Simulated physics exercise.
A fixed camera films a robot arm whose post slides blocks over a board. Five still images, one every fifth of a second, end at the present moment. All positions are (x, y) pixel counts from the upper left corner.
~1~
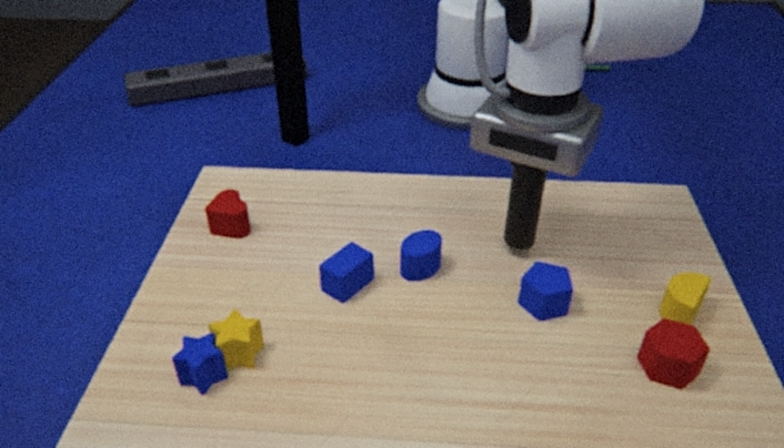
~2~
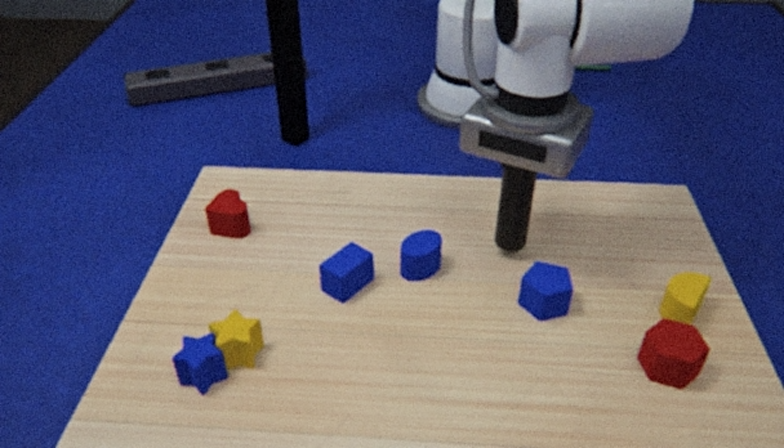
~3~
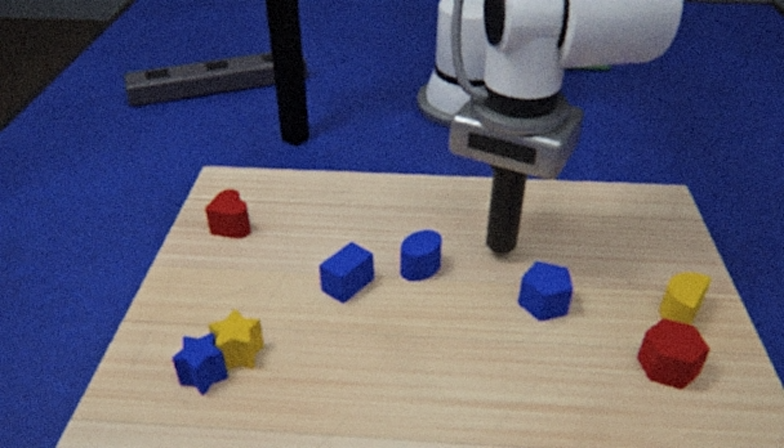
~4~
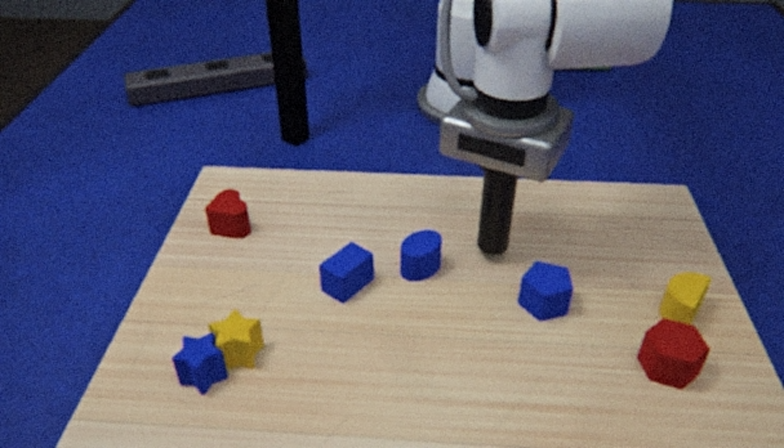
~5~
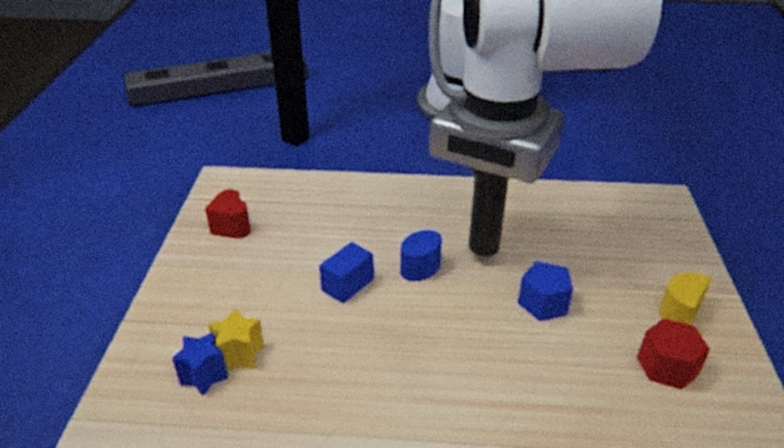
A robot arm with a dark post slid slowly a short way left across the back of a wooden board, while the scattered red, blue and yellow blocks all stayed still.
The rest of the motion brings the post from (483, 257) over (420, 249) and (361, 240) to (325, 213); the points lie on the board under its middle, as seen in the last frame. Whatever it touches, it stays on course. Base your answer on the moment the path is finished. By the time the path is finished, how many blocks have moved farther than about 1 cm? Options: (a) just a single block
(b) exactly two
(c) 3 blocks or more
a
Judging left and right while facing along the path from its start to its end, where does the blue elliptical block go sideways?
Leftward.
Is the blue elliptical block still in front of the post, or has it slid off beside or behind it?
Slipped clear.
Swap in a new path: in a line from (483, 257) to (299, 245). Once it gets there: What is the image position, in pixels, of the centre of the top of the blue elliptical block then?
In the picture, it is at (389, 248).
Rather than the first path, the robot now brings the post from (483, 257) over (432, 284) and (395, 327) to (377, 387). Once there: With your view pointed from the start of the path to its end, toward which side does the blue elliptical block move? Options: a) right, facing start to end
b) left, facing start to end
That would be a.
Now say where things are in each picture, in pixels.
The first picture shows tip of the post at (519, 240), middles of tops, blue oblong at (346, 258), blue elliptical block at (421, 242).
The second picture shows post at (510, 242), nothing pushed.
The third picture shows post at (501, 243), nothing pushed.
The fourth picture shows post at (492, 245), nothing pushed.
The fifth picture shows post at (484, 247), blue oblong at (346, 258), blue elliptical block at (421, 242).
What follows on the original path. One third of the way, post at (420, 239); blue elliptical block at (403, 245), turned 45° anticlockwise.
Two thirds of the way, post at (360, 230); blue elliptical block at (395, 245), turned 75° anticlockwise.
At the end, post at (324, 203); blue oblong unmoved; blue elliptical block at (395, 245), turned 75° anticlockwise.
